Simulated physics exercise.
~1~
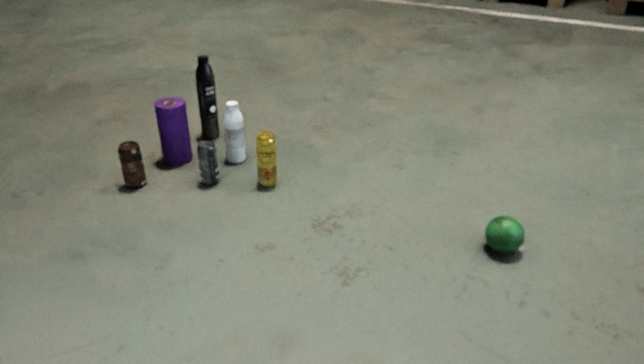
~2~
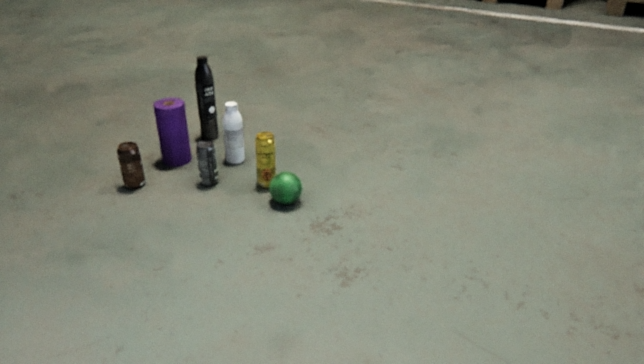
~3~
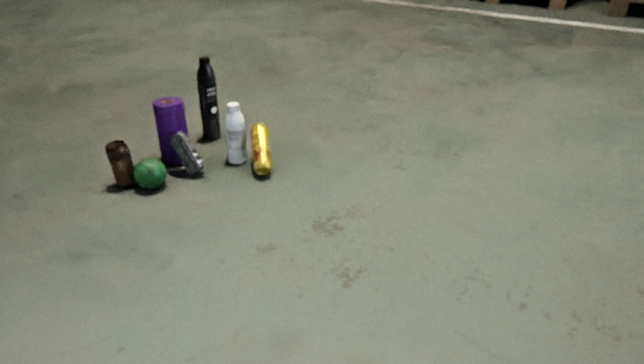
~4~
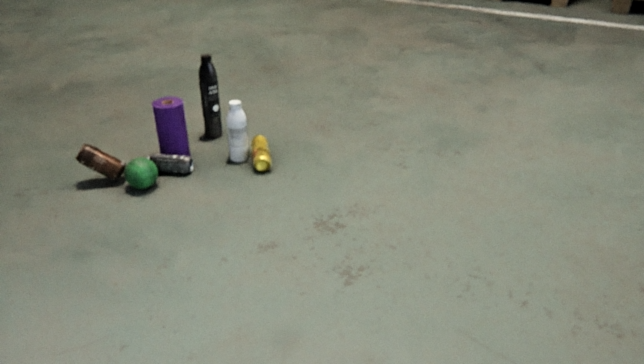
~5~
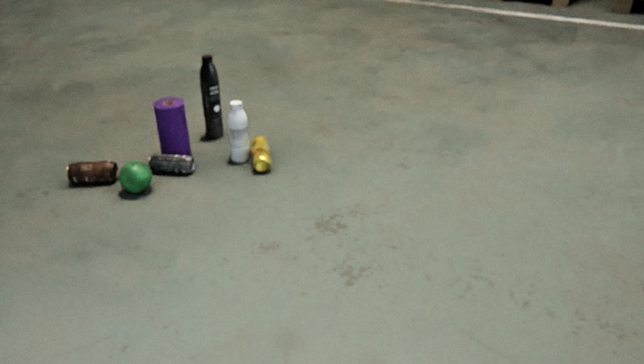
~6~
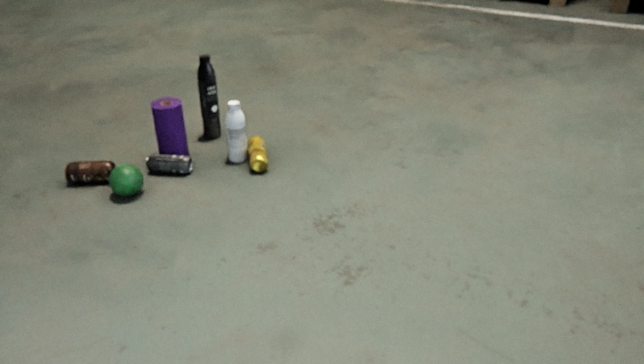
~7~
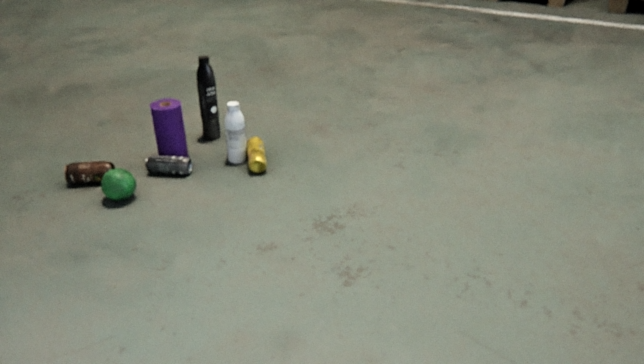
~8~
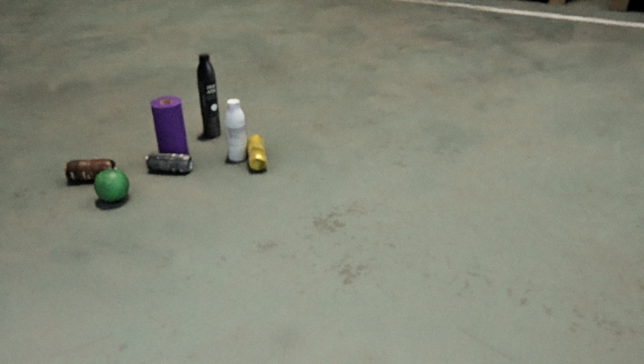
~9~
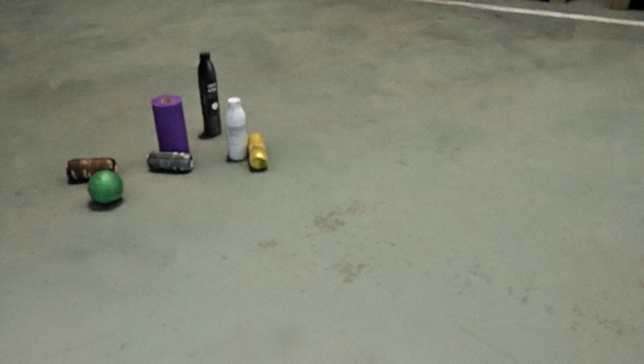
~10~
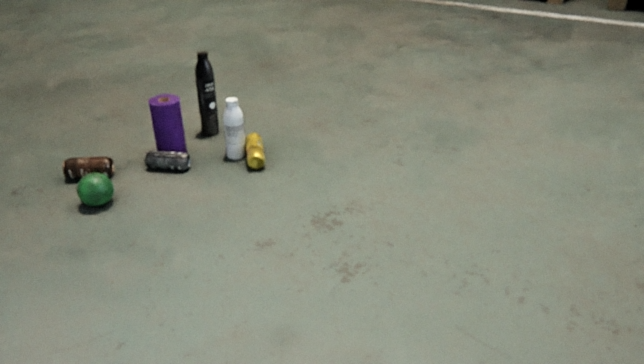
At first, a brown can, a purple roll, a grey can, a yellow can, a white bottle and a black bottle stand grouped on a grey floor, with a green ball off to the right. The ball rolls left and reaches the yellow can. It carries on past the grey can to the brown can, as the yellow can topples and the grey can tips over. The brown can then leans left and falls onto its side. The ball drifts slowly on, passing in front of the brown can. By the end, three cans lie on the floor, while the roll and both bottles remain upright.
